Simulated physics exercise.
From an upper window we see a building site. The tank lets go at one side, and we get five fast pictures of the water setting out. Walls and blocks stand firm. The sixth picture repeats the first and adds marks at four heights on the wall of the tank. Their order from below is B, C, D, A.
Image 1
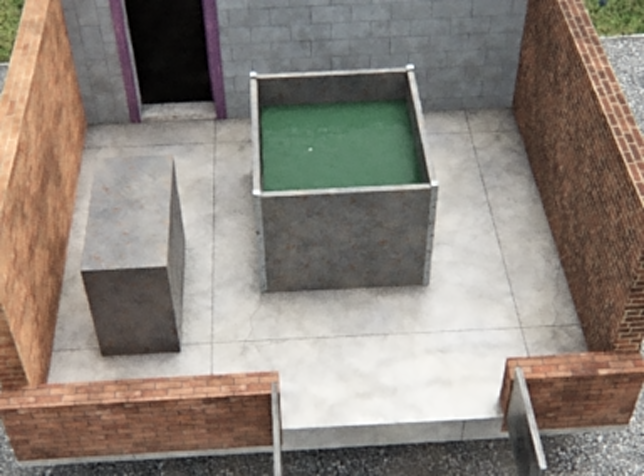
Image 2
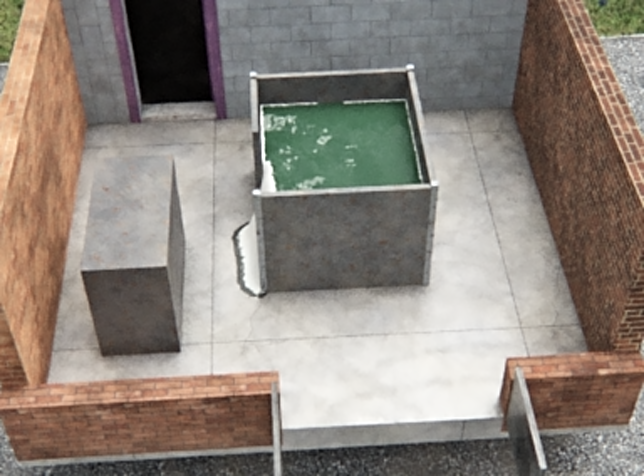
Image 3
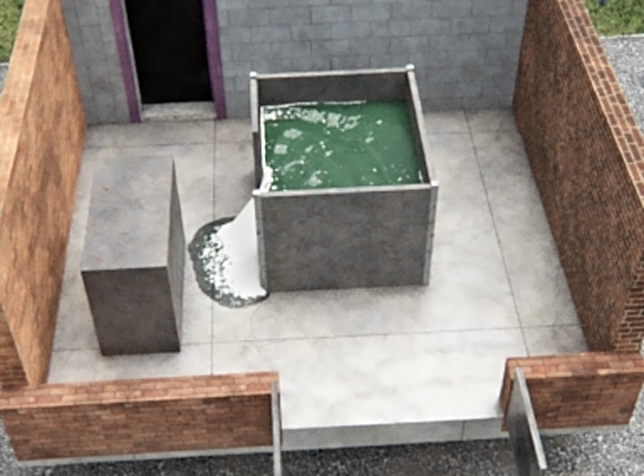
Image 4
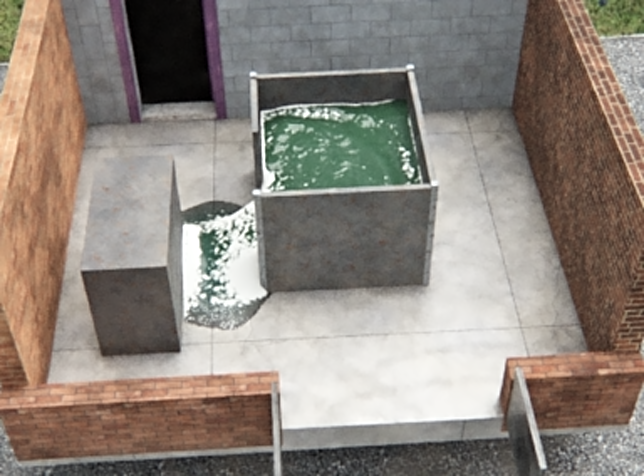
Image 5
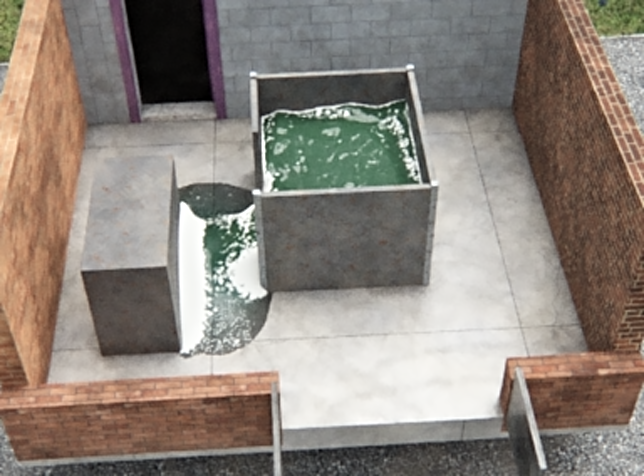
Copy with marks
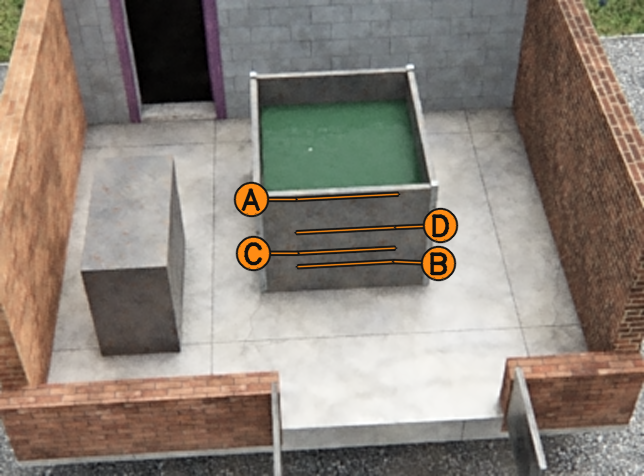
Green water pours from the tank's left side and spreads around the grey block.
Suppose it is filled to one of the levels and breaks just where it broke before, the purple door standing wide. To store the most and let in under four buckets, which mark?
Take B.
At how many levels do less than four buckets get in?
One of the four.
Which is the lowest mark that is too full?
The answer is C.
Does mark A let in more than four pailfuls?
Yes, it does.
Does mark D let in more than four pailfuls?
Yes, that goes wrong.
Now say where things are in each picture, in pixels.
The first frame shows water in the tank at rest, its middle at (338, 156); foot of the purple doorway at (179, 120); open gate at (393, 360).
In the second frame, 2 % of the ground under water, visible out to (263, 244).
In the third frame, 4 % of the ground under water, visible out to (202, 237).
In the fourth frame, 7 % of the ground under water, visible out to (194, 314).
In the fifth frame, 12 % of the ground under water, visible out to (185, 325).
In orange, A at (346, 196); B at (346, 264); C at (346, 250); D at (346, 230); from the bottom up B, C, D, A.
With A, dozens of bucketfuls pour in.
With B, a bucket or two gets in.
With C, about 9 bucketfuls get in.
With D, dozens of bucketfuls pour in.
